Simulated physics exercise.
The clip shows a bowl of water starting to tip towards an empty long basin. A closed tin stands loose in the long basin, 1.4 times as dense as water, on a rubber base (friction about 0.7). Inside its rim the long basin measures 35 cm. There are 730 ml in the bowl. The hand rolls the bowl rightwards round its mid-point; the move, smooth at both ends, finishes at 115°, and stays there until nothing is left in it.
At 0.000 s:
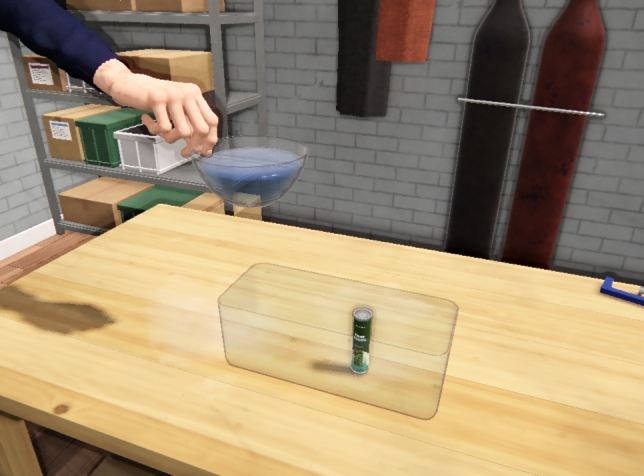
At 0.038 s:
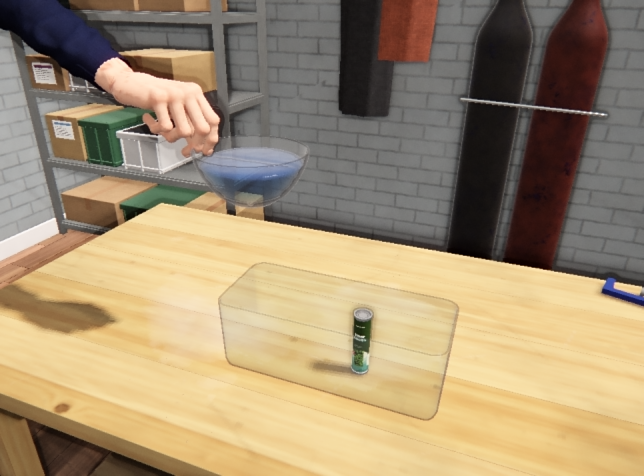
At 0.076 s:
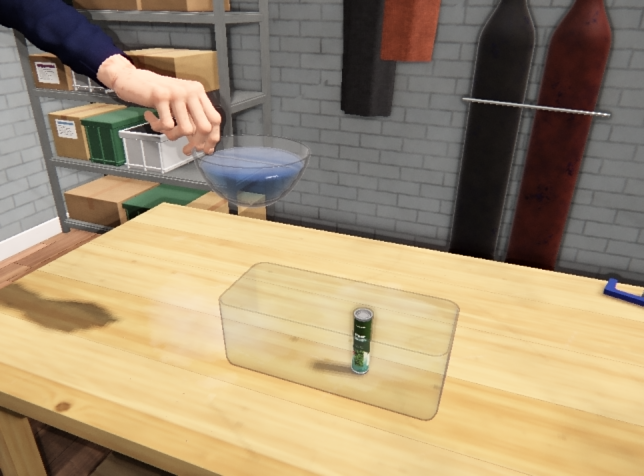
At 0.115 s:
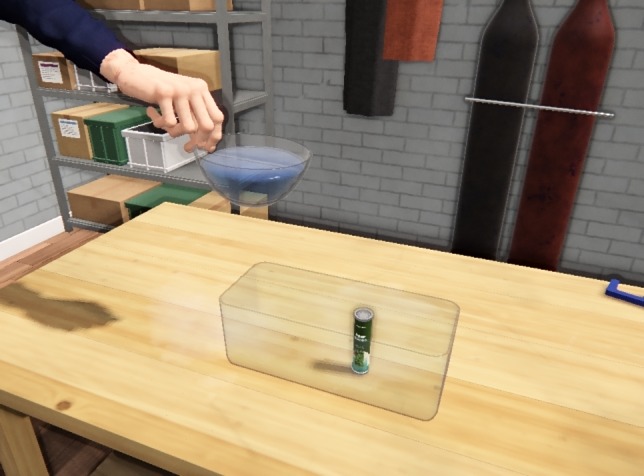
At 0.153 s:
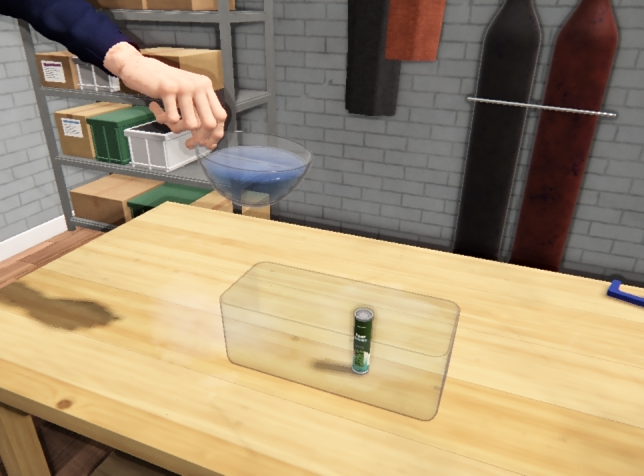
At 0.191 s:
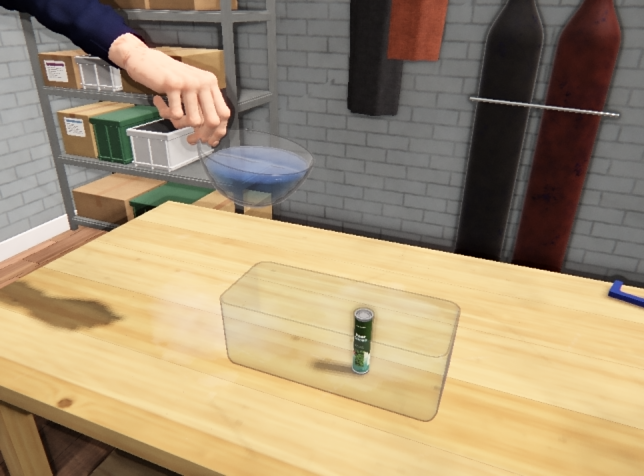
In this clip, a hand holds a clear bowl of blue water above a wooden table and slowly tilts it slightly rightwards, while a green tin stands still inside a transparent long basin on the table.
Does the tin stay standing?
It stays up.
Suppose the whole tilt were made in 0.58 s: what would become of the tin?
The tin falls.
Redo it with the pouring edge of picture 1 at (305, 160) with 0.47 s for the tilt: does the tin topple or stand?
Then it falls.
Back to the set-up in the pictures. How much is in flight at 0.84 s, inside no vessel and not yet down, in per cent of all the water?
Some 3 per cent.
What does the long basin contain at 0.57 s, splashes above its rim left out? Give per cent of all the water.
Some 14 per cent.
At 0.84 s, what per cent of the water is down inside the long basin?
Some 96 per cent.
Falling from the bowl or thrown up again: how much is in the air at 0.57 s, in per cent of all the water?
About 54 per cent.
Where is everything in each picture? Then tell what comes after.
It leans 0°; its right rim is at (304, 158); the water meets the walls at (208, 155) and (301, 167); the long basin's rim runs from (237, 282) to (454, 329); the tin's top is at (363, 317), in the first picture.
It leans 0°; its right rim is at (304, 158); the water meets the walls at (209, 154) and (302, 167), in the second picture.
It leans 2°; its right rim is at (305, 160); the water meets the walls at (210, 153) and (302, 167), in the third picture.
It leans 4°; its right rim is at (307, 162); the water meets the walls at (211, 152) and (303, 169), in the fourth picture.
It leans 7°; its right rim is at (308, 165); the water meets the walls at (214, 152) and (305, 170), in the fifth picture.
It leans 11°; its right rim is at (309, 170); the water meets the walls at (216, 151) and (306, 171), in the sixth picture.
Then, 0.57 s in, the tilt is 76° and 32 per cent is still to pour; the tin stands where it began.
Then, 0.84 s in, the tilt is 112° and 0 per cent is still to pour; the tin stands where it began.
Then, 1.13 s in, the tilt is 115° and 0 per cent is still to pour; the tin stands where it began.
Then, 1.44 s in, the tilt is 115° and 0 per cent is still to pour; the tin stands where it began.
Finally, the tin stands where it began.
